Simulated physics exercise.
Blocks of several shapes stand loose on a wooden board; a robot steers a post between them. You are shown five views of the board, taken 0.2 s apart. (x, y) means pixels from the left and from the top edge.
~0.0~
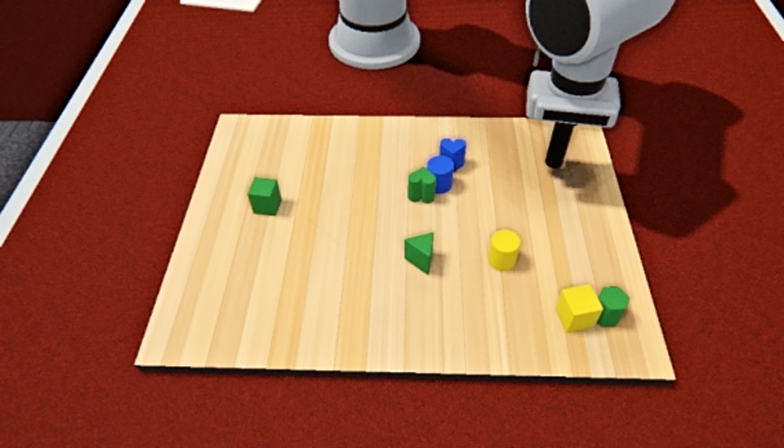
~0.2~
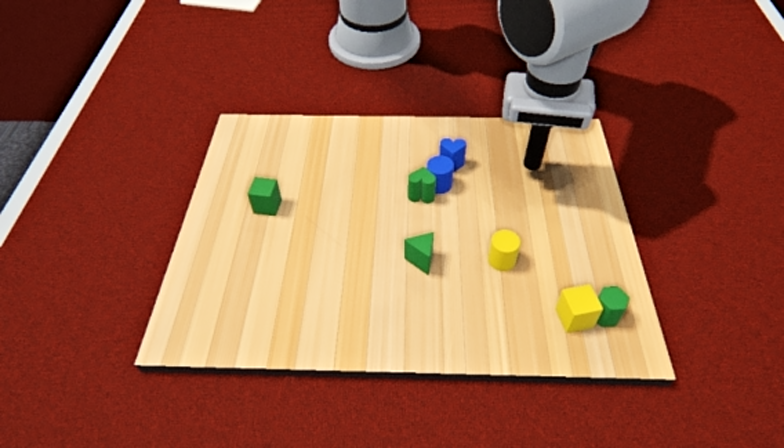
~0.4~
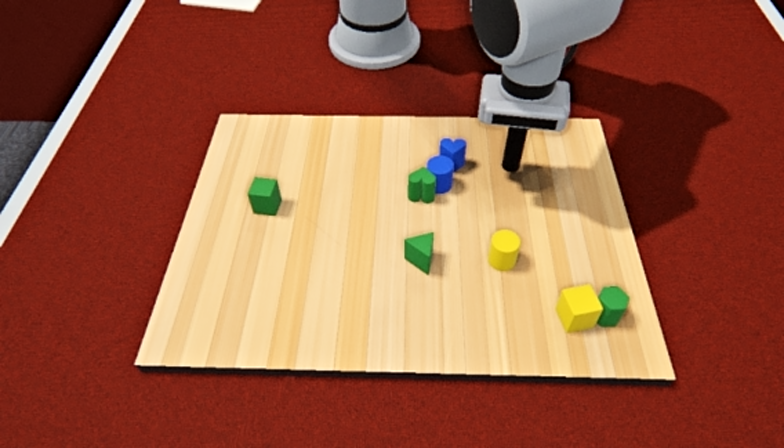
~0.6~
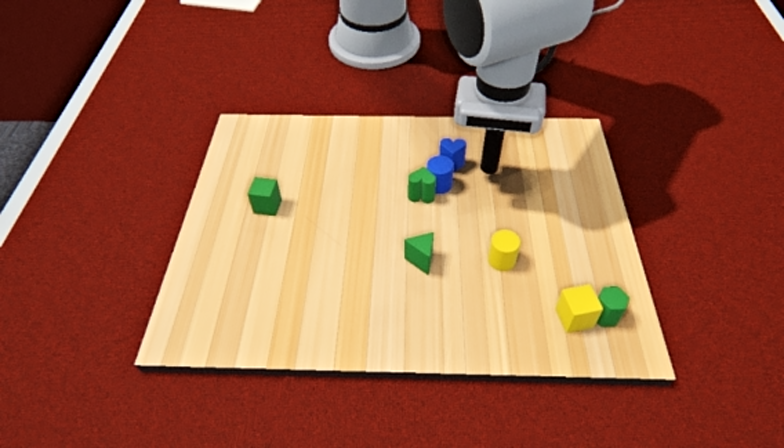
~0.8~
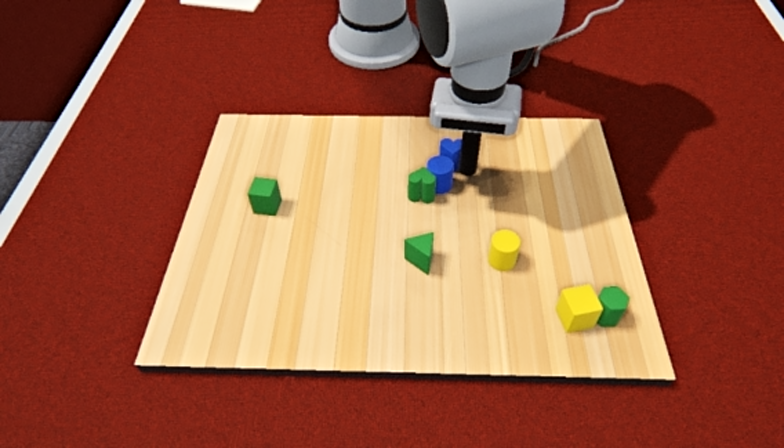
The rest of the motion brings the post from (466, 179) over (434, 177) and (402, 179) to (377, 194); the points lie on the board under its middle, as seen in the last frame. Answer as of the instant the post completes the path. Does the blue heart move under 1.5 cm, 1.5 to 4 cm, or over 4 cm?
I'd go with under 1.5 cm for this block.
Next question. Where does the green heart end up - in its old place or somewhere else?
That block slides.
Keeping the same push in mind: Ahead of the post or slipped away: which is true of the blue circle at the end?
The post still drives it.
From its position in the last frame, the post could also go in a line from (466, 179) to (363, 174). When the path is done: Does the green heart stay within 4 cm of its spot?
Yes, it checks out.
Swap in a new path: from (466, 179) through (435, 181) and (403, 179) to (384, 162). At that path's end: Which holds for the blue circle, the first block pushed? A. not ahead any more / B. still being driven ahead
Answer: A.
What follows on the original path. One third of the way, post (433, 168); green heart (409, 184), turned 30° anticlockwise; blue circle (416, 167); blue heart (450, 143), turned 30° clockwise.
Two thirds of the way, post (400, 170); green heart (404, 190), turned 70° anticlockwise; blue circle (392, 174); blue heart (450, 143), turned 30° clockwise.
At the end, post (377, 185); green heart (404, 195), turned 115° anticlockwise; blue circle (378, 191); blue heart (450, 143), turned 30° clockwise.
